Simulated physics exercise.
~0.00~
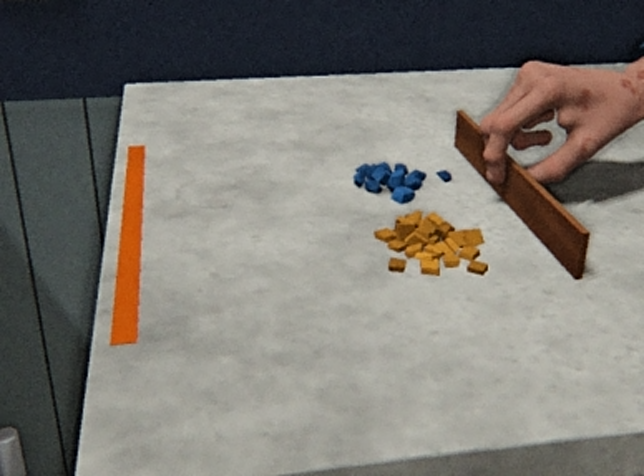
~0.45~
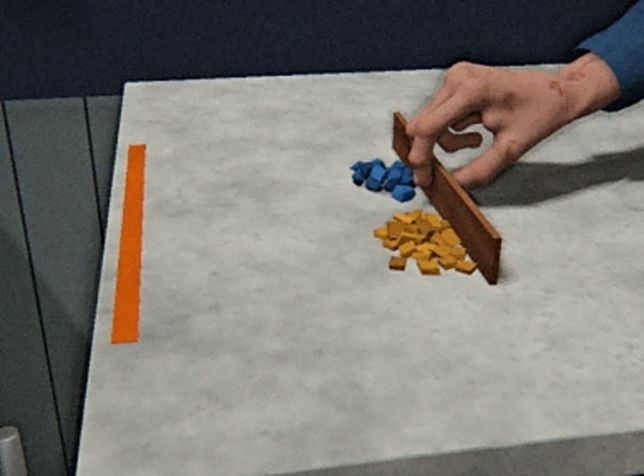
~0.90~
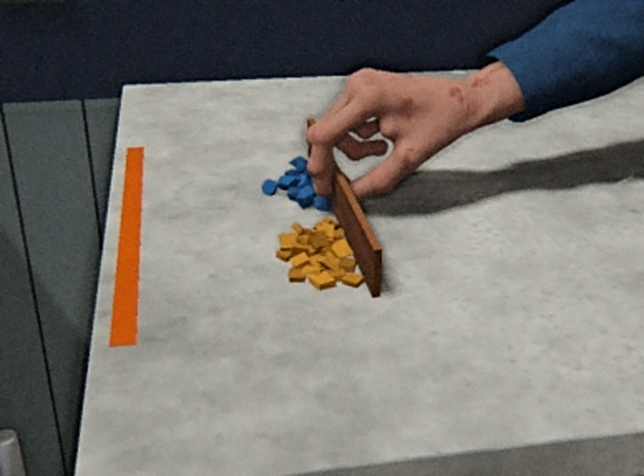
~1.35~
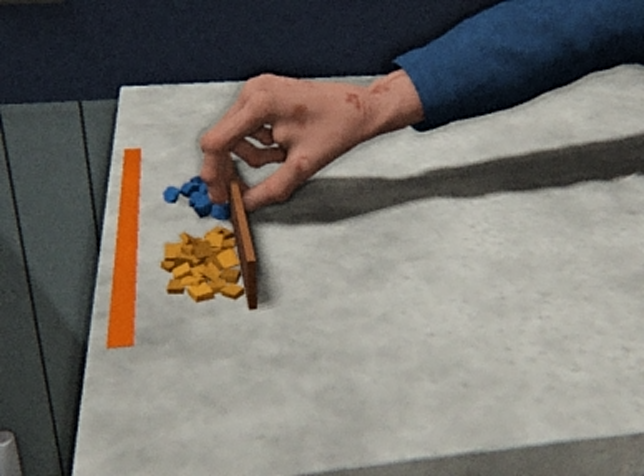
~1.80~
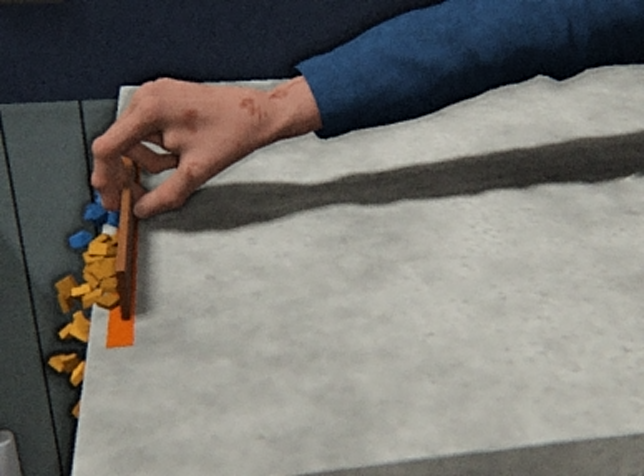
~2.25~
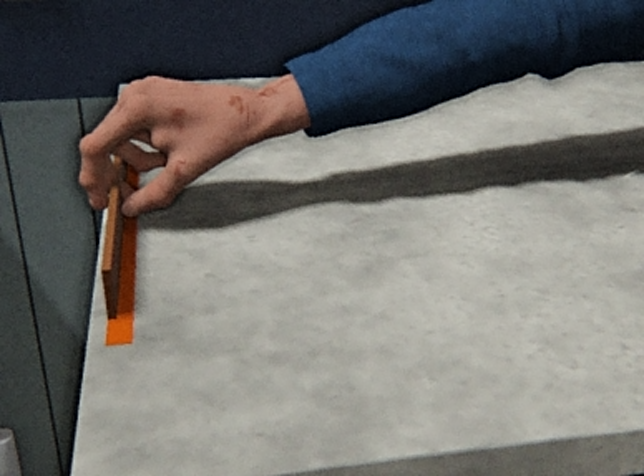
The video shows a hand sliding an upright strip of wood leftward across a pale table, pushing small piles of blue and yellow pieces toward an orange tape line. The strip stops at the tape as the pieces spill over the left edge, leaving the tabletop clear.
